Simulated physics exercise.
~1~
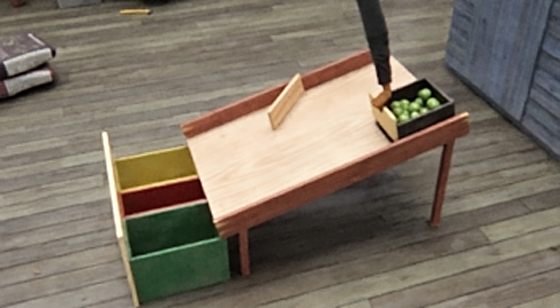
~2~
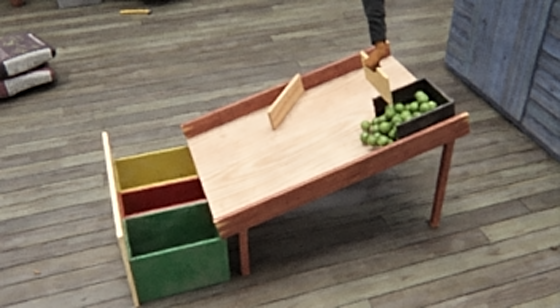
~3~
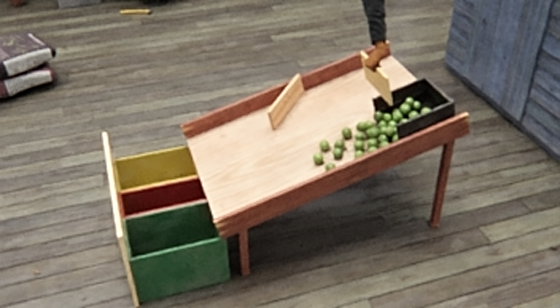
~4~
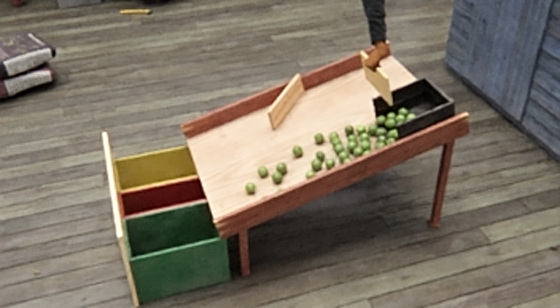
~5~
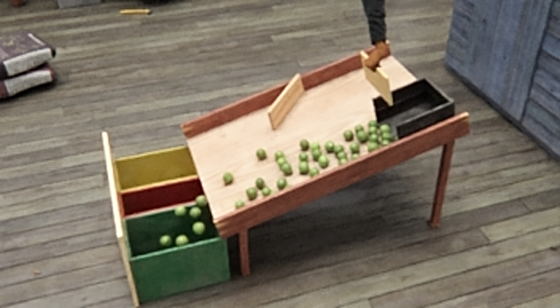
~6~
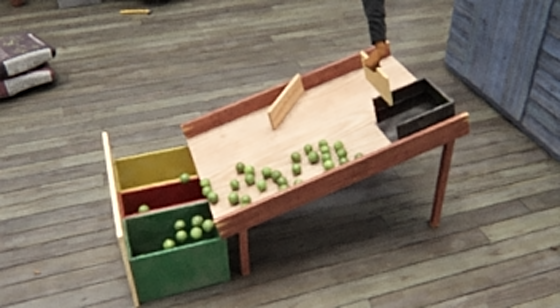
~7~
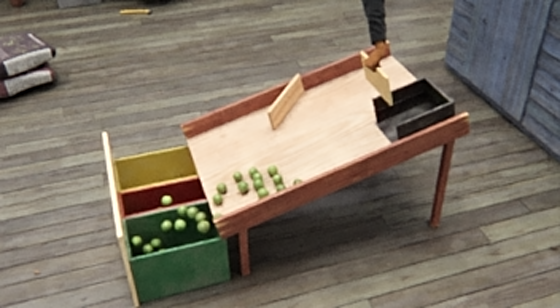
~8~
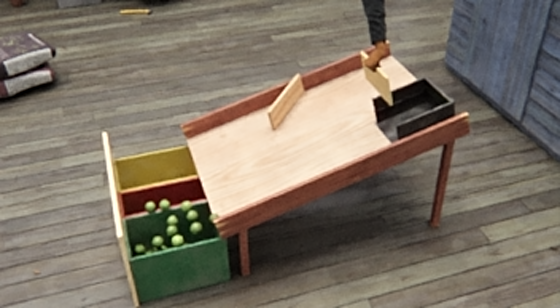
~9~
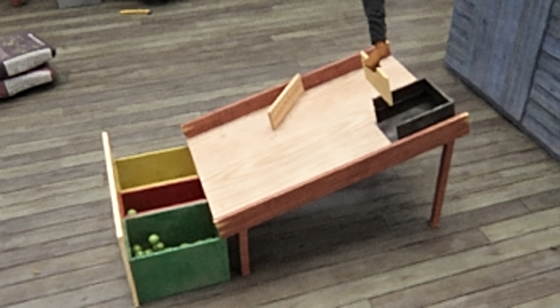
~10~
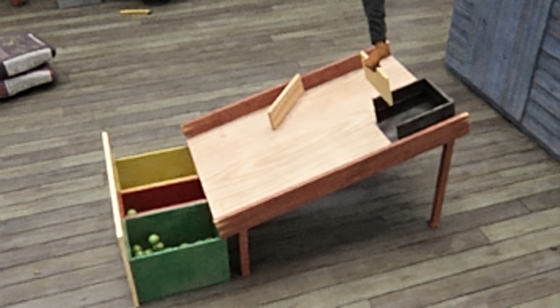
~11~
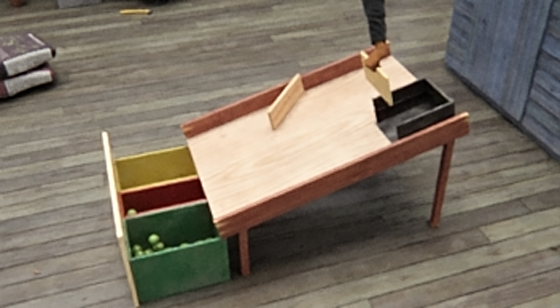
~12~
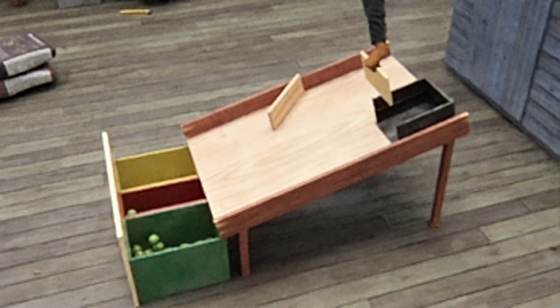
A dark rod-like arm reaches down from the top to a small wooden gate beside a black pen of green apples, at the upper right end of a sloping wooden table on a plank floor, seen from above. An angled board stands on the table, and green, red and yellow bins sit at its lower left end. The arm lifts the gate, and the apples spill out and roll leftward down the slope along the near wall. They drop off the end, most into the green bin and a few into the red. The pen and table end up empty, and the yellow bin gets none.
